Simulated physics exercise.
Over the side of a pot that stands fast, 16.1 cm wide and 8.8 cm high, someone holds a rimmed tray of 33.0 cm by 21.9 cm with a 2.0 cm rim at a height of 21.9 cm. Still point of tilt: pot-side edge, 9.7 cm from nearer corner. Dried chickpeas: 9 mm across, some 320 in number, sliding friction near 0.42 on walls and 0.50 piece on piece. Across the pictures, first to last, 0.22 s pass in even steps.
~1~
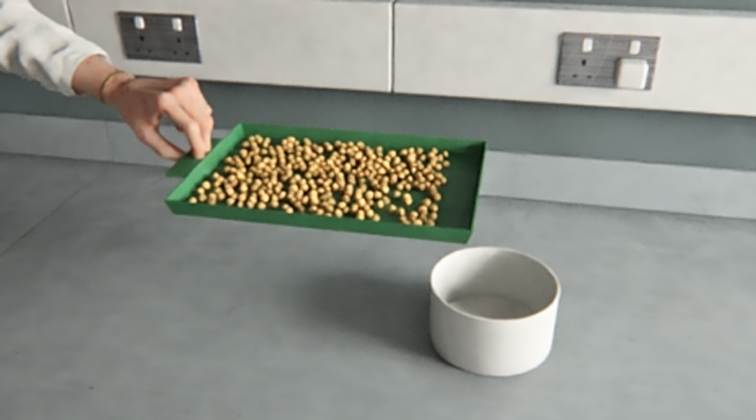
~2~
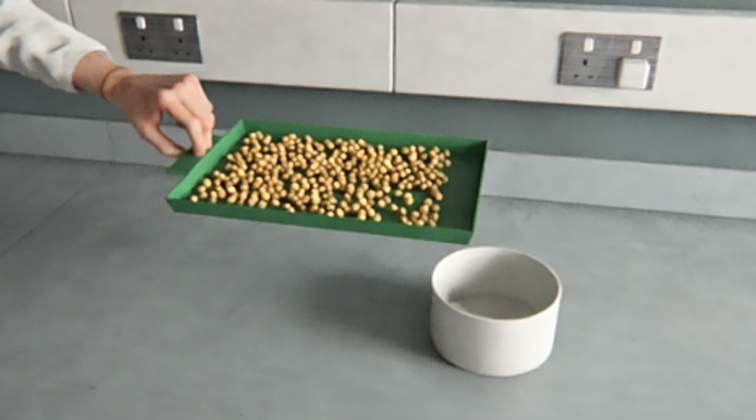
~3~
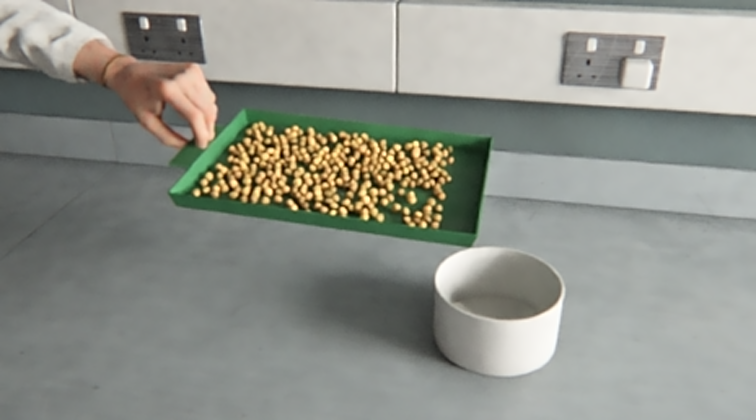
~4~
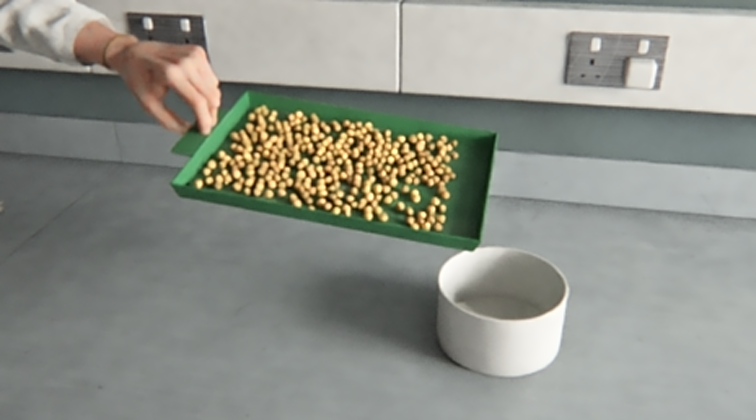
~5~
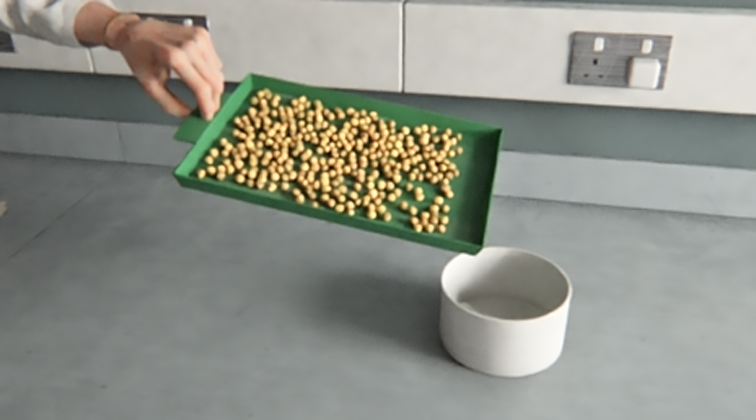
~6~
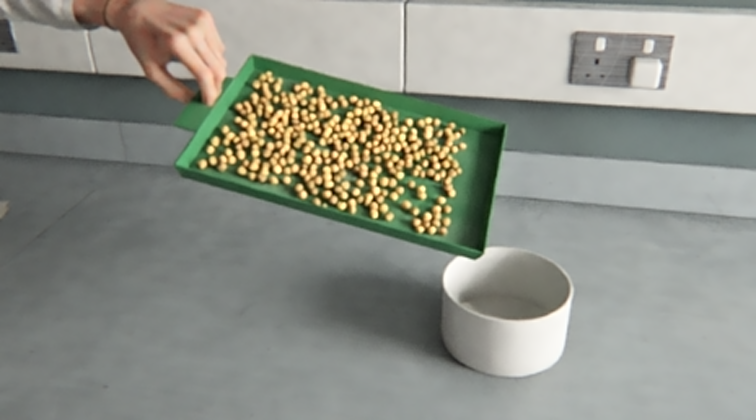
On a grey kitchen worktop, a hand raises the left end of a green tray of chickpeas beside a white pot.
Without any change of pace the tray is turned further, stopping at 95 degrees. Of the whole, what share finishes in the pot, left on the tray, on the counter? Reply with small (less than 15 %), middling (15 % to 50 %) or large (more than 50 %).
Pot - small, tray - small, counter - large.
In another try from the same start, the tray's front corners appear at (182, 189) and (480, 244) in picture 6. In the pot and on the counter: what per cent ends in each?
Pot 0 % / counter 100 %.
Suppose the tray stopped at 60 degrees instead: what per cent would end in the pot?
That would be around 0 percent.
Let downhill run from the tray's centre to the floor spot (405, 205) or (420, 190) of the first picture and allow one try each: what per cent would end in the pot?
Around 10 % for the first direction, around 45 % for the second.
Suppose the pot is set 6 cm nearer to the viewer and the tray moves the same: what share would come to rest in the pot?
Share in pot: Approx. 50 %.
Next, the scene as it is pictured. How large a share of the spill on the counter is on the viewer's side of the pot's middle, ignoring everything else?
Roughly 100 per cent.
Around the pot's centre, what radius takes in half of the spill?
Close to 16 cm, give or take.
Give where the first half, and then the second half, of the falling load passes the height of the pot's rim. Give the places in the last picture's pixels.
It passes about (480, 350) first and (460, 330) afterwards.
Then, 0.32 s after the last picture, tilt 56 degrees; the tray holds 100 %, the pot 0 %.
Then, 0.53 s after the last picture, tilt 81 degrees; the tray holds 60 %, the pot 0 %.
Then, 0.86 s after the last picture, tilt 95 degrees; the tray holds 5 %, the pot 0 %.
In the end, pot 0 %, tray 0 %, counter 100 %.
